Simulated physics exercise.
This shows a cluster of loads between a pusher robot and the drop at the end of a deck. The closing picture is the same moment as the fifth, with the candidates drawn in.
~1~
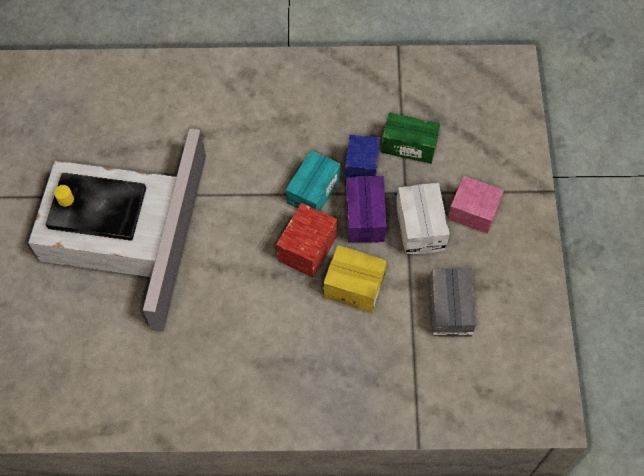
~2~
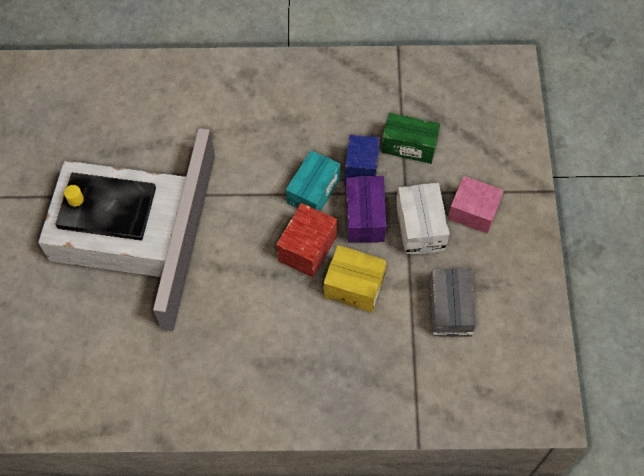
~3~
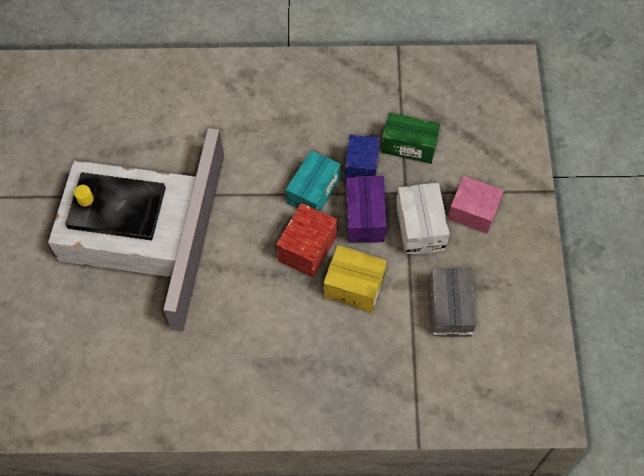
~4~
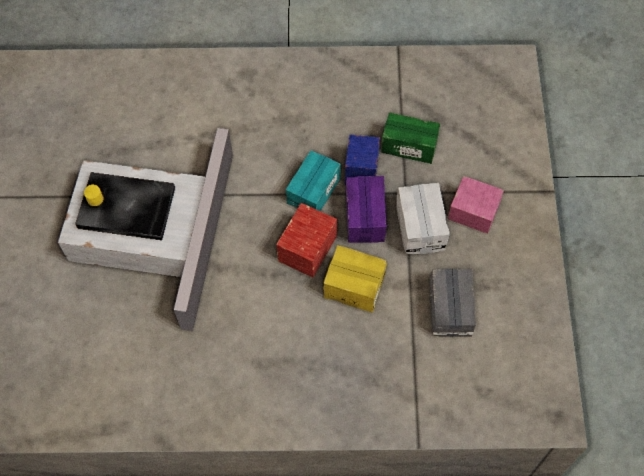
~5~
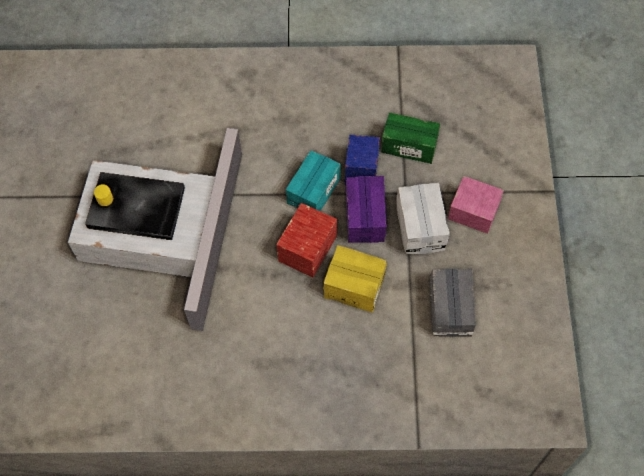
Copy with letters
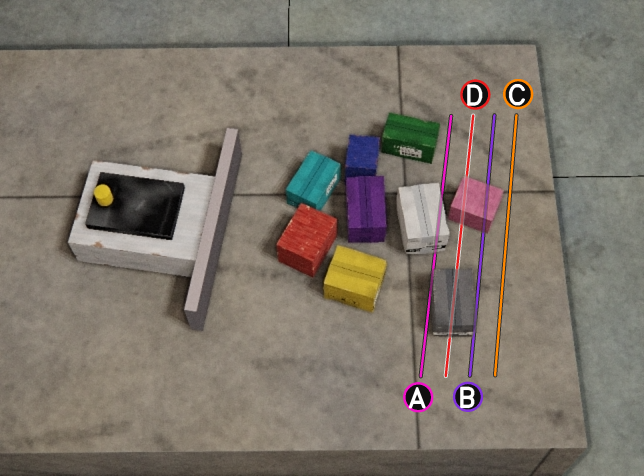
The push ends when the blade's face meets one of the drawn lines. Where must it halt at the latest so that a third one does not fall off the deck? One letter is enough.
The farthest such stop is B.
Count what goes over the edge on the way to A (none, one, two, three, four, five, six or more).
By then, one.
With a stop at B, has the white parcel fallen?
Yes.
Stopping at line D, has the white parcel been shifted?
Yes.
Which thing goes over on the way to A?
The pink crate.
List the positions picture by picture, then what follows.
Pink crate (476, 205); white parcel (422, 220); turquoise box (313, 184), in the first picture.
Robot (113, 206); red crate (308, 240), in the second picture.
Robot (123, 206); green parcel (410, 138), in the third picture.
Robot (133, 206); purple box (366, 210), in the fourth picture.
Robot (142, 206); pink crate (476, 205); white parcel (422, 220); turquoise box (313, 184), in the fifth picture.
On the marked copy, A at (437, 237); B at (483, 237); C at (507, 237); D at (460, 237).
Taking B. A third of the way, robot (239, 205); yellow parcel (370, 284); blue crate (379, 162).
Two thirds of the way, robot (337, 204); pink crate (552, 201); white parcel (512, 220).
When it is over, robot (413, 203); white parcel over the edge; pink crate over the edge; two fallen.
As for the rest, A is within the limit but short; C drops four; D is within the limit but short.
